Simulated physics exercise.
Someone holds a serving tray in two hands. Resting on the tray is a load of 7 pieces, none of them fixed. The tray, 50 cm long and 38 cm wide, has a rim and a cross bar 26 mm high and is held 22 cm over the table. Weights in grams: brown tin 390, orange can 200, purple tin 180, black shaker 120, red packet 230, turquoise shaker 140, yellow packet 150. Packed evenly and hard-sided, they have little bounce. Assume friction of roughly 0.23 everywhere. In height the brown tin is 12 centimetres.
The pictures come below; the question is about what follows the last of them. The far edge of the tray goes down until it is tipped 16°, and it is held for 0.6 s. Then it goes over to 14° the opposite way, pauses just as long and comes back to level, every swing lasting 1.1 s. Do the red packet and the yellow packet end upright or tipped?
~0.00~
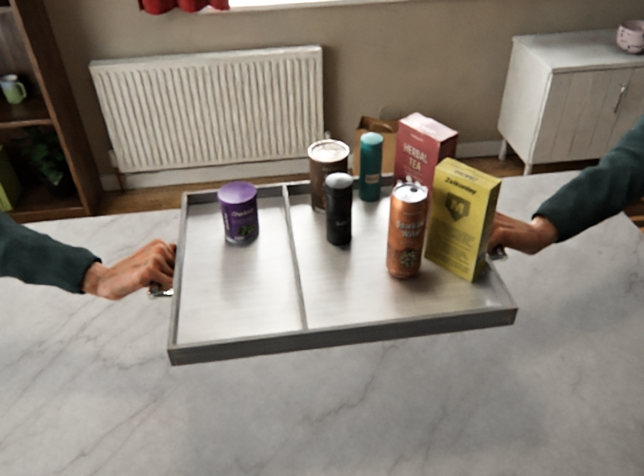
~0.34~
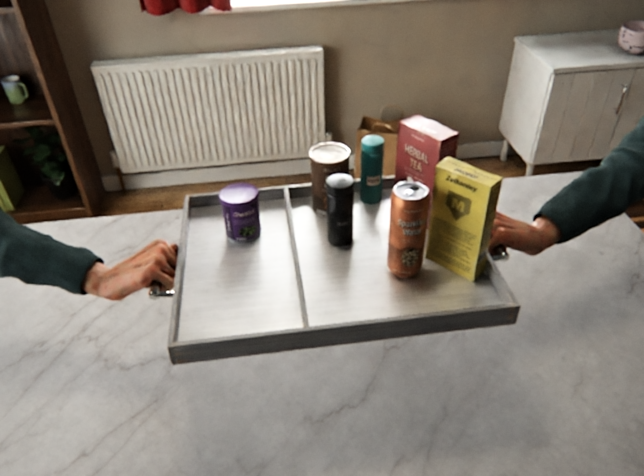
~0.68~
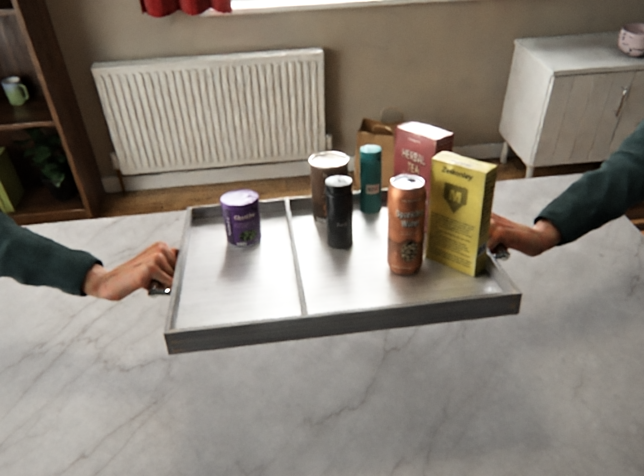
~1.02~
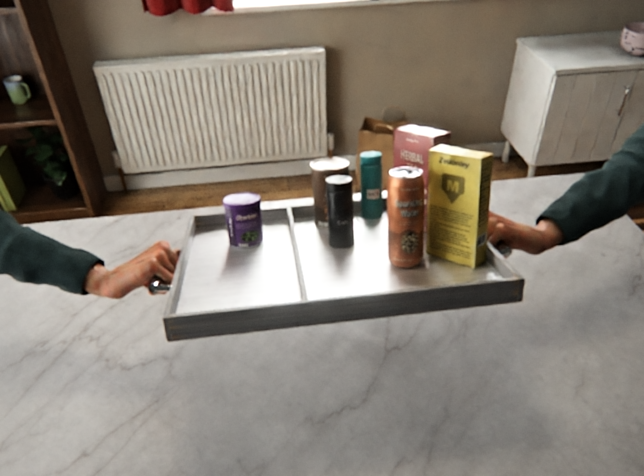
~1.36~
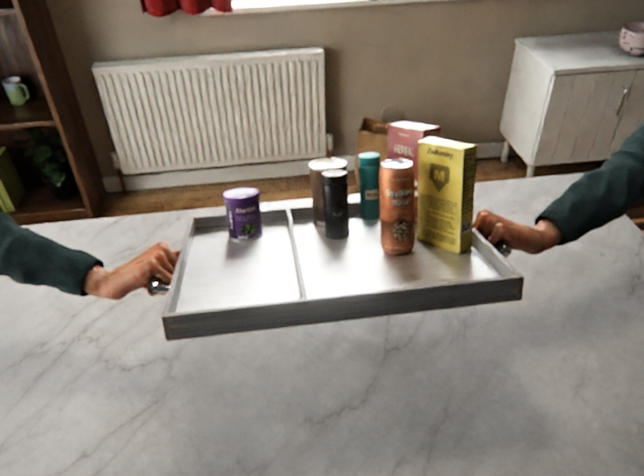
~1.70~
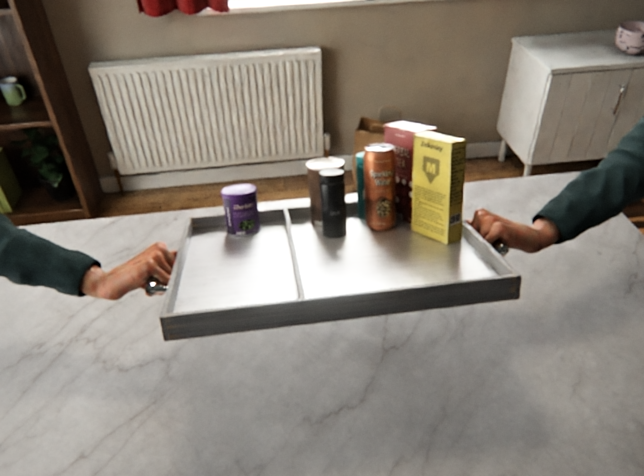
The red packet remains upright; the yellow packet remains upright.
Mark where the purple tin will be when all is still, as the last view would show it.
You'll see it about at (240, 236) in the last picture.
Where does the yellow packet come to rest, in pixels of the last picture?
Roughly at pixel (478, 253).
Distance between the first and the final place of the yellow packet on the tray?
I'd put it at about 8 centimetres.
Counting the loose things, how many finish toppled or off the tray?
The tally is 0.
Around 3.20 s, tray at 14°, near edge down; yellow packet shifted 7 cm near (452, 208); orange can shifted 16 cm; purple tin shifted 5 cm.
Around 3.70 s, tray at 13°, near edge down; red packet shifted 7 cm near (437, 202); yellow packet shifted 2 cm near (467, 248); turquoise shaker shifted 10 cm.
Finally (5.0 s), not toppled but over 5 cm from the start, brown tin, purple tin, black shaker, red packet, turquoise shaker and yellow packet; the last one still in place (within 5 cm). In the last view, red packet near (443, 216), yellow packet near (478, 253).
